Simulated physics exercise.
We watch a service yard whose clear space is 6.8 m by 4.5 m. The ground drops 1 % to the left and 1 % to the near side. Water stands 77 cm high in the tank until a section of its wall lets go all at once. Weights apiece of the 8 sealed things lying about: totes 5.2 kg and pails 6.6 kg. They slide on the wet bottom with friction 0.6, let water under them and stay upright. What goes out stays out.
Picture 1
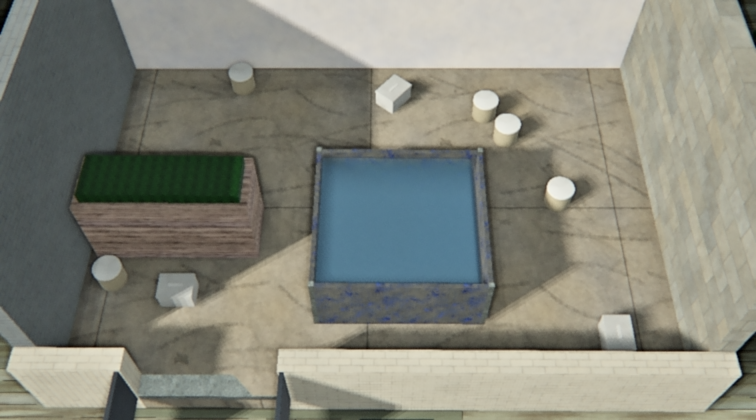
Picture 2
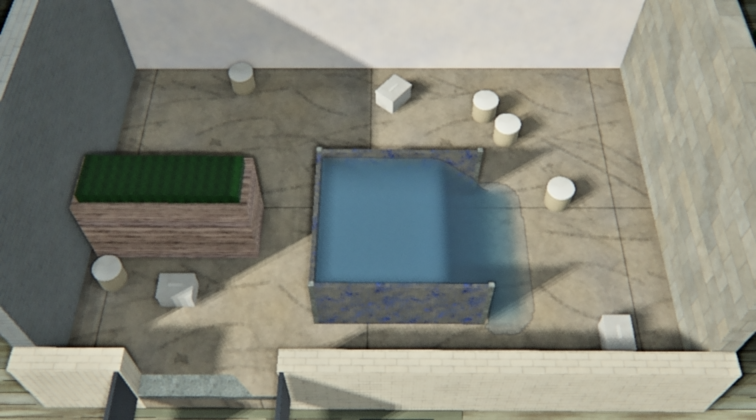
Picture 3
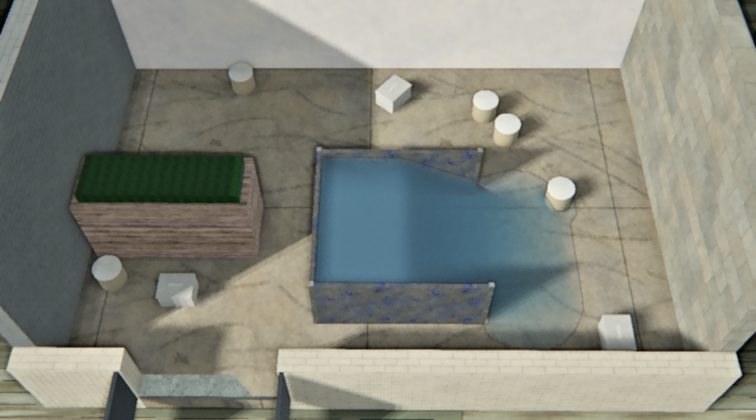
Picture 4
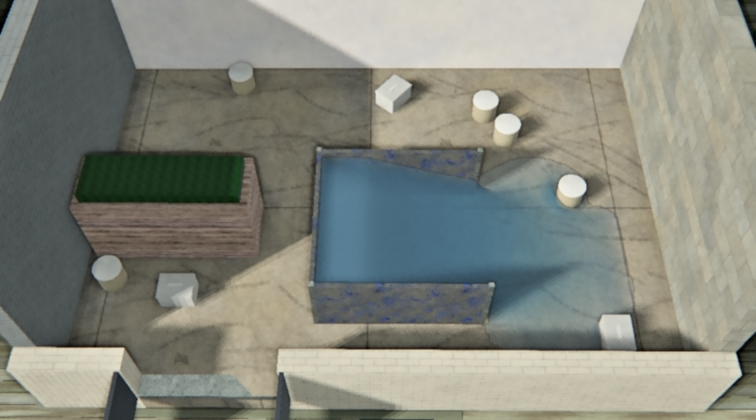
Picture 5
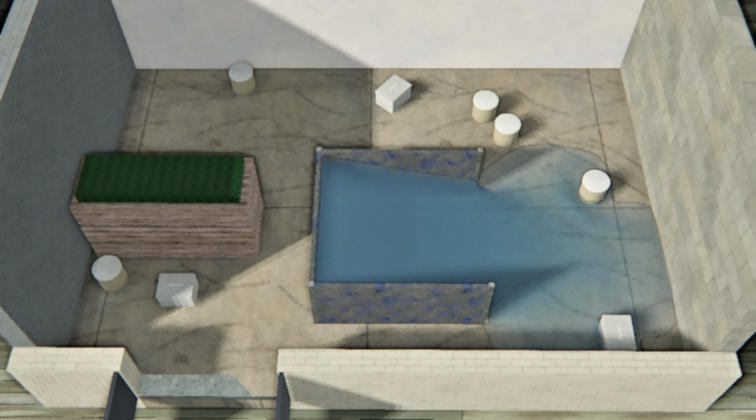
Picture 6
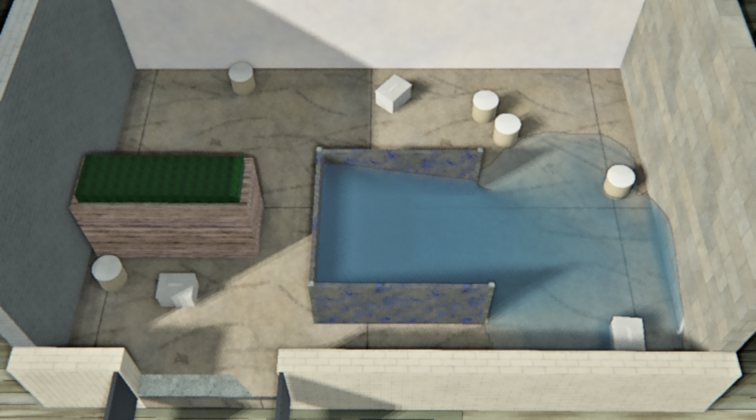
Water poured out of a square tank through its open right side and spread across the walled yard's floor, pushing a white pail to the right, then nudging a pale box near the front wall.
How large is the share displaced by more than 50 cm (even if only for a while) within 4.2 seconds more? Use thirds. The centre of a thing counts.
It is two thirds or above.
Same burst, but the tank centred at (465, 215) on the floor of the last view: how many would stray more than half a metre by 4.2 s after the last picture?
In that case 8 of them.
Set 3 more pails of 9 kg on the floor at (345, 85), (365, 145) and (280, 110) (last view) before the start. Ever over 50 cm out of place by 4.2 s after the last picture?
In that order: Over, under, past it.
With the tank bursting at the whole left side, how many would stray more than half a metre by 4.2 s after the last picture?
In that case 3 of them.
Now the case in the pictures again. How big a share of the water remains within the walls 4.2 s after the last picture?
Some 98 per cent remains.
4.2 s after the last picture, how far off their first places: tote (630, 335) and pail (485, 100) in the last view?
In turn: 350 cm, 150 cm.
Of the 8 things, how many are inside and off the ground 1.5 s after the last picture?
2 of them.
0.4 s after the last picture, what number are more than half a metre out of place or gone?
I count 2.
Then, 0.4 s after the last picture 2 of 8 are over 50 cm from their spots; 2 afloat.
Then, 1.5 s after the last picture 1 of 8 are over 50 cm from their spots; 2 afloat.
Then, 2.8 s after the last picture 3 of 8 are over 50 cm from their spots; 1 afloat.
Then, 4.2 s after the last picture 6 of 8 are over 50 cm from their spots, and 6 have been at some point; 1 afloat.
